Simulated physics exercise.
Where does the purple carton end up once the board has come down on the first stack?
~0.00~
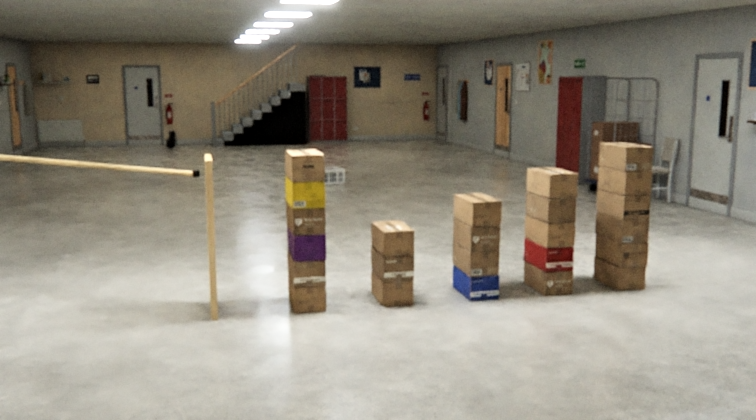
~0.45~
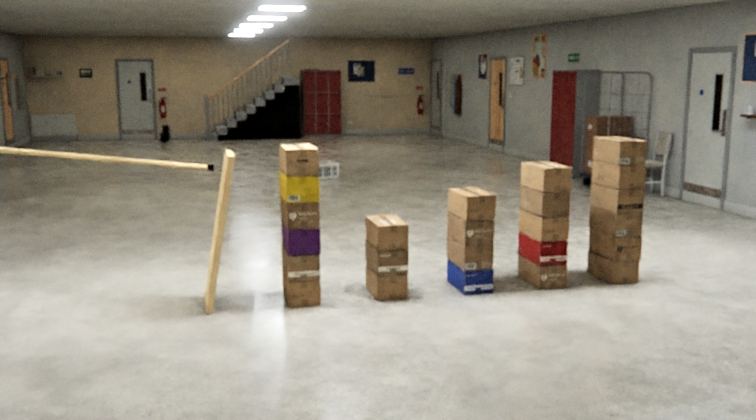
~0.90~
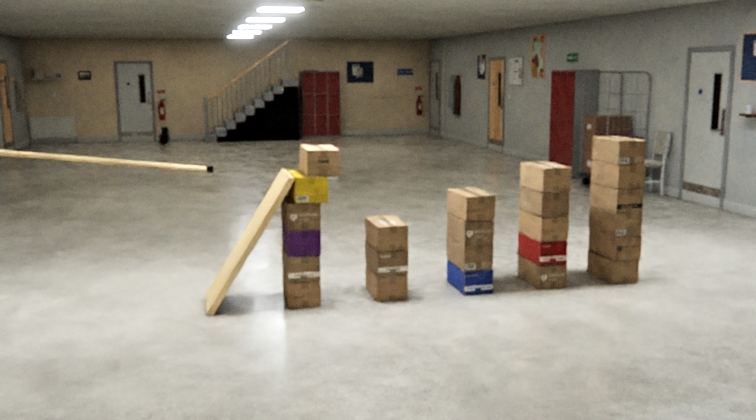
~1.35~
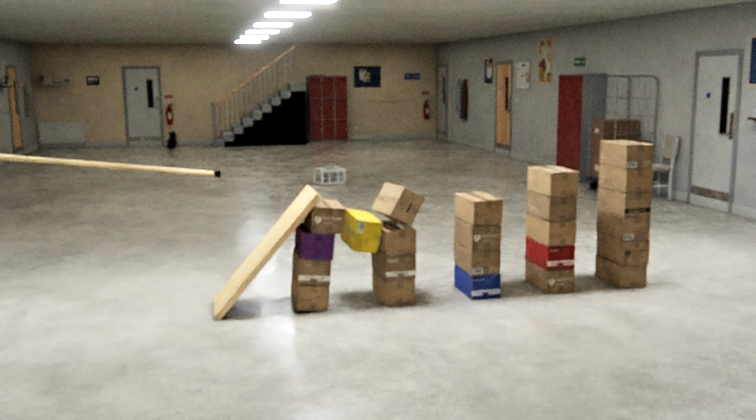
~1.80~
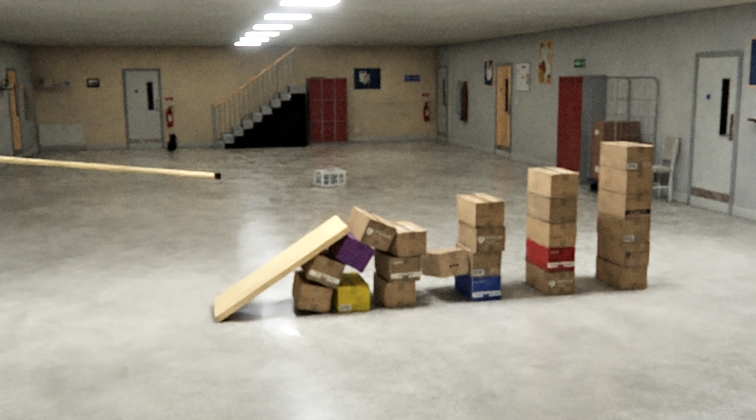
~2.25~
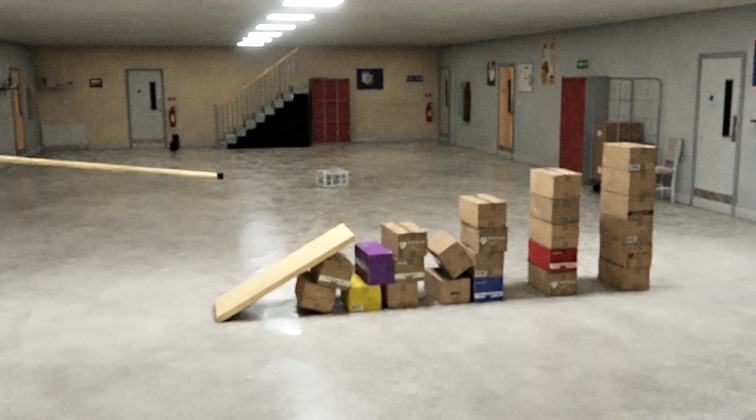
It drops out of its stack and ends up tipped over on top of the yellow carton, between the remains of the first stack and the second stack.
